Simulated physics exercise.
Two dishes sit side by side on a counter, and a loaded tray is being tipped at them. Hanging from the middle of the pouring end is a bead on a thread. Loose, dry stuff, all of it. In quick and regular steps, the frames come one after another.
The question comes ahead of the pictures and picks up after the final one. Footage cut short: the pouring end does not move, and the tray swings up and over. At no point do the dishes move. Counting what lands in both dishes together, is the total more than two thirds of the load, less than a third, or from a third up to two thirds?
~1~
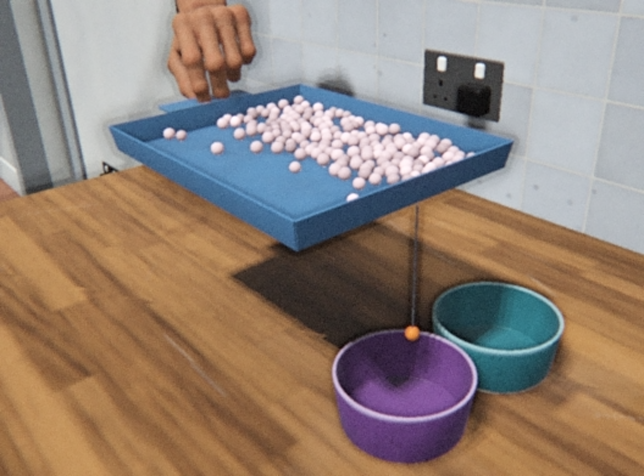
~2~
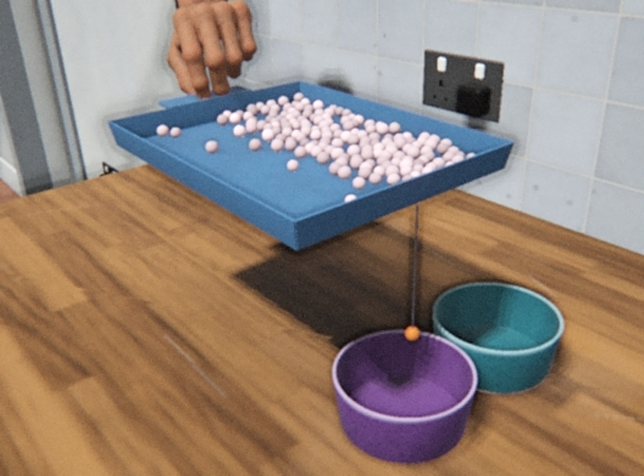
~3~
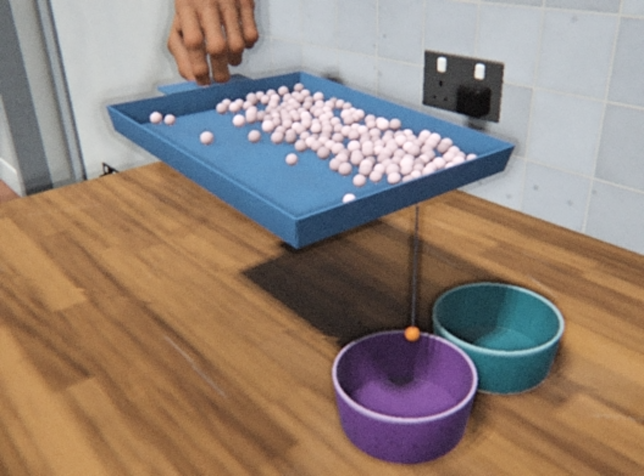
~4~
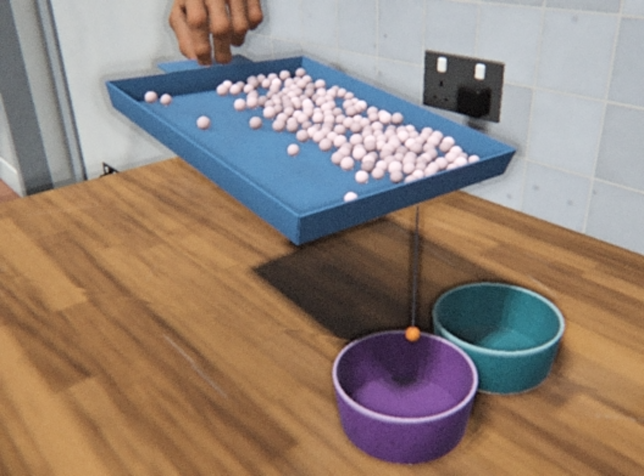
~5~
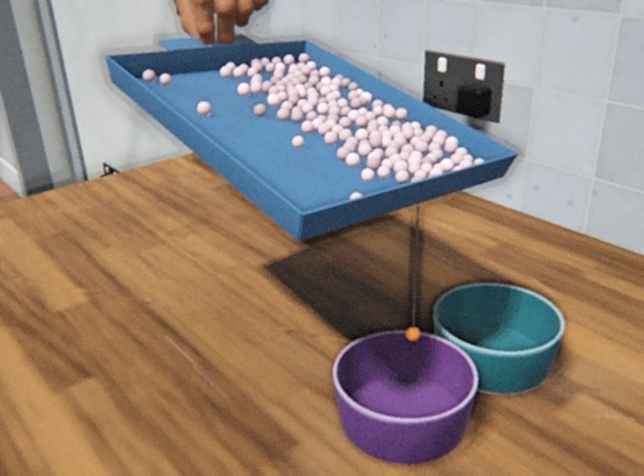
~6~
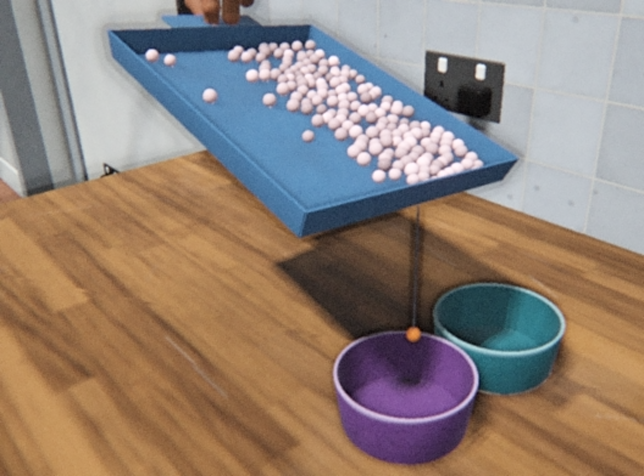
Under a third lost.
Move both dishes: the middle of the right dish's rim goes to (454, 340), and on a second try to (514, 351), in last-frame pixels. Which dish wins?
The first layout gives the one at right, the second layout gives the one at right.
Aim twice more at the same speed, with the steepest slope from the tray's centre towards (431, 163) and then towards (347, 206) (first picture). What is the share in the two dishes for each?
Lab note: Case 1 near 90 %, case 2 near 20 %.
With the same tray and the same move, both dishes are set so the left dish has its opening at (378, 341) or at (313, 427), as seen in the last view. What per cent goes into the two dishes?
First placement: Some 30 %; second placement: Some 10 %.
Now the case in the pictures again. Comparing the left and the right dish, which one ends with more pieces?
Answer: The rightmost one.
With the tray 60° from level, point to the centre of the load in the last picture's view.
Around (458, 156).
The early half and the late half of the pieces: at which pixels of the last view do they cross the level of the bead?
Half one: (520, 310), half two: (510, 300).
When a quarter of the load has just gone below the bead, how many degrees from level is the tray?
Around 85 degrees of turn.
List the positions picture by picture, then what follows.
In the first picture, corners of the pouring end (295, 218) and (507, 141), level; middle of the load (346, 139), sugar pearls; left dish (457, 427); right dish (548, 361); bead on its thread (412, 333).
In the second picture, corners of the pouring end (296, 217) and (507, 142), level; middle of the load (347, 137).
In the third picture, corners of the pouring end (297, 215) and (508, 144), tipped barely, lowest at the right corner; middle of the load (347, 132).
In the fourth picture, corners of the pouring end (300, 212) and (510, 148), tipped a little, lowest at the right corner; middle of the load (349, 124).
In the fifth picture, corners of the pouring end (303, 210) and (511, 152), tipped a little, lowest at the right corner; middle of the load (354, 116), just a few on the move.
In the sixth picture, corners of the pouring end (307, 207) and (512, 156), tipped clearly, lowest at the right corner; middle of the load (364, 112), almost all on the move; left dish (458, 428); right dish (549, 363).
Just after the last frame, tray tipped steeply; almost all on the tray; just a few in the air.
A moment on, tray tipped right over; roughly a quarter on the tray; just a few in the left dish; roughly half in the right dish; about a tenth outside both; roughly a quarter in the air.
Further on, tray tipped past a quarter turn; just a few in the left dish; the larger part in the right dish; roughly a quarter outside both.
When it is over, tray tipped past a quarter turn; just a few in the left dish; the larger part in the right dish; roughly a quarter outside both.
